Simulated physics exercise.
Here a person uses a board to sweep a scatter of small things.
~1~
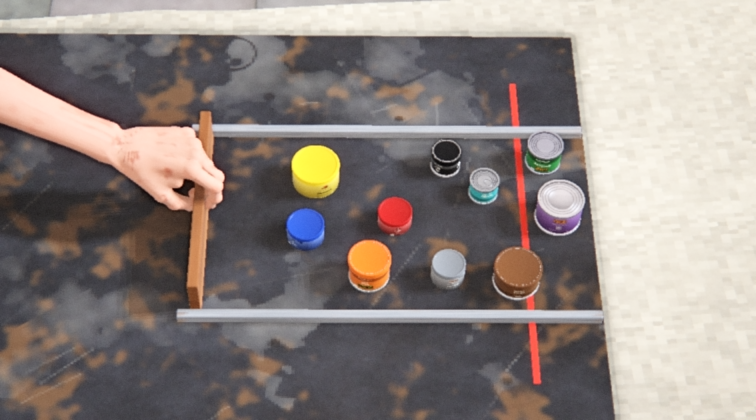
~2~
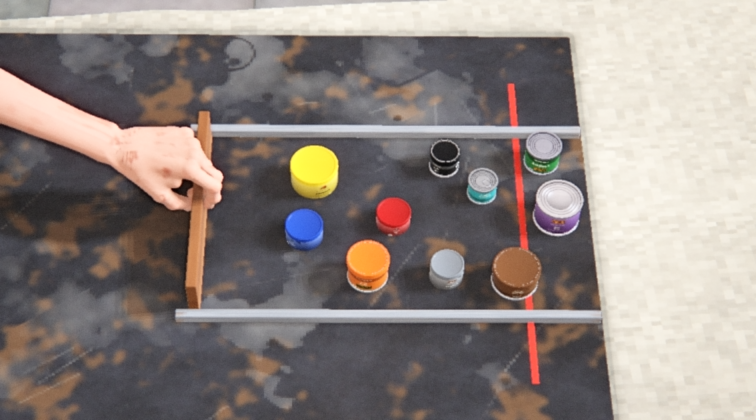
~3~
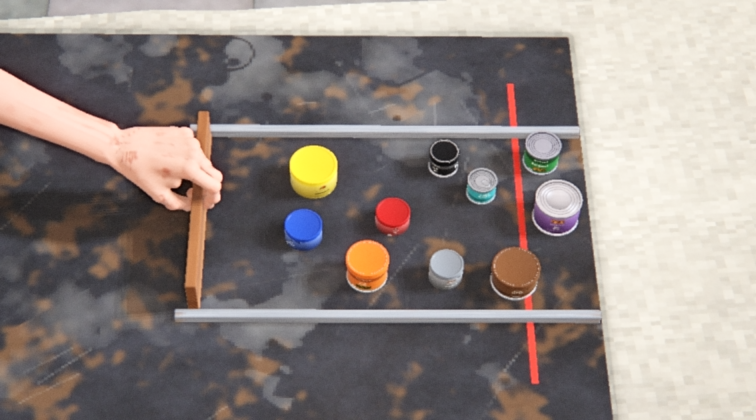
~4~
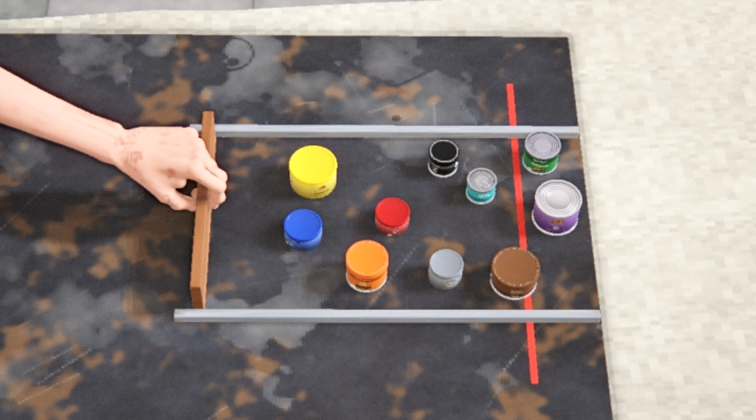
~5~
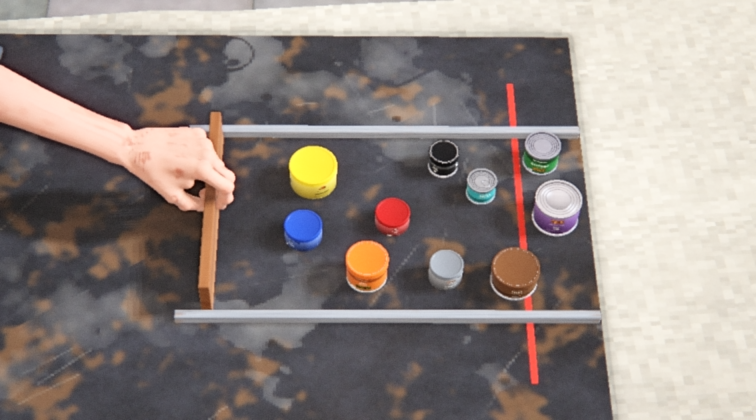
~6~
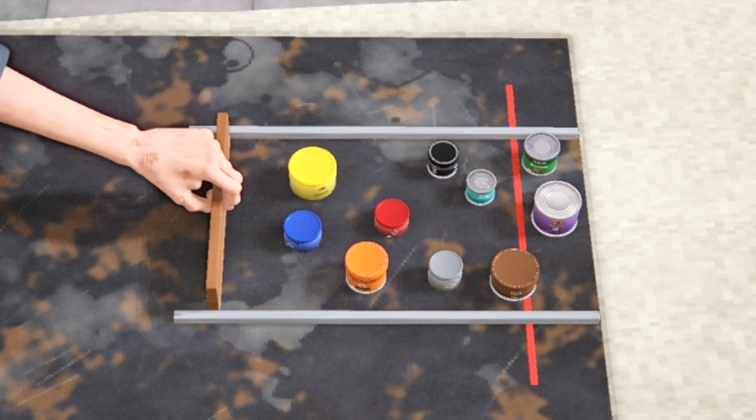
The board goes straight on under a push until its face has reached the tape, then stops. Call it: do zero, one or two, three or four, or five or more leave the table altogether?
One or two.
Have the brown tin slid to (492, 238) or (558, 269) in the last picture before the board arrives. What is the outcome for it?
Well, the brown tin stays aboard in the first case and is gone in the second.
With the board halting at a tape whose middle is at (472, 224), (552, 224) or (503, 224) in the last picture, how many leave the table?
Per try in turn: 0, 5, 1.
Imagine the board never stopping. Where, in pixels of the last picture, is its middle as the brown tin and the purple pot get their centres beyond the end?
Its middle is about (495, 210) and about (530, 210).
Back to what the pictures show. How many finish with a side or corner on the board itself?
That number would be 5.
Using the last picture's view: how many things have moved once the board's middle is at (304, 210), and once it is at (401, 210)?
First position 2; second position 6.
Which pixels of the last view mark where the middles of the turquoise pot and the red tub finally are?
Approximately (566, 199) for one, approximately (537, 209) for the other.
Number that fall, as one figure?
The number that fall is 1.
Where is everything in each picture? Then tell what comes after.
Purple pot (559, 208); green pot (544, 153); brown tin (517, 274); board (201, 208); tape (524, 223), in the first frame.
Green pot (543, 153); blue tub (304, 230), in the second frame.
Brown tin (515, 274); black tin (444, 159), in the third frame.
Purple pot (557, 208); red tub (392, 217), in the fourth frame.
Green pot (542, 154); yellow tub (313, 173), in the fifth frame.
Purple pot (556, 209); green pot (541, 154); brown tin (514, 275); board (219, 210); tape (521, 224), in the sixth frame.
Soon after, none off yet; purple pot at rest near (556, 209); green pot at rest near (541, 154); brown tin at rest near (514, 275).
Then, none off yet; purple pot at rest near (556, 209); green pot at rest near (541, 154); brown tin moving near (523, 275).
By the end, the number that fall off is one or two; fallen, brown tin.
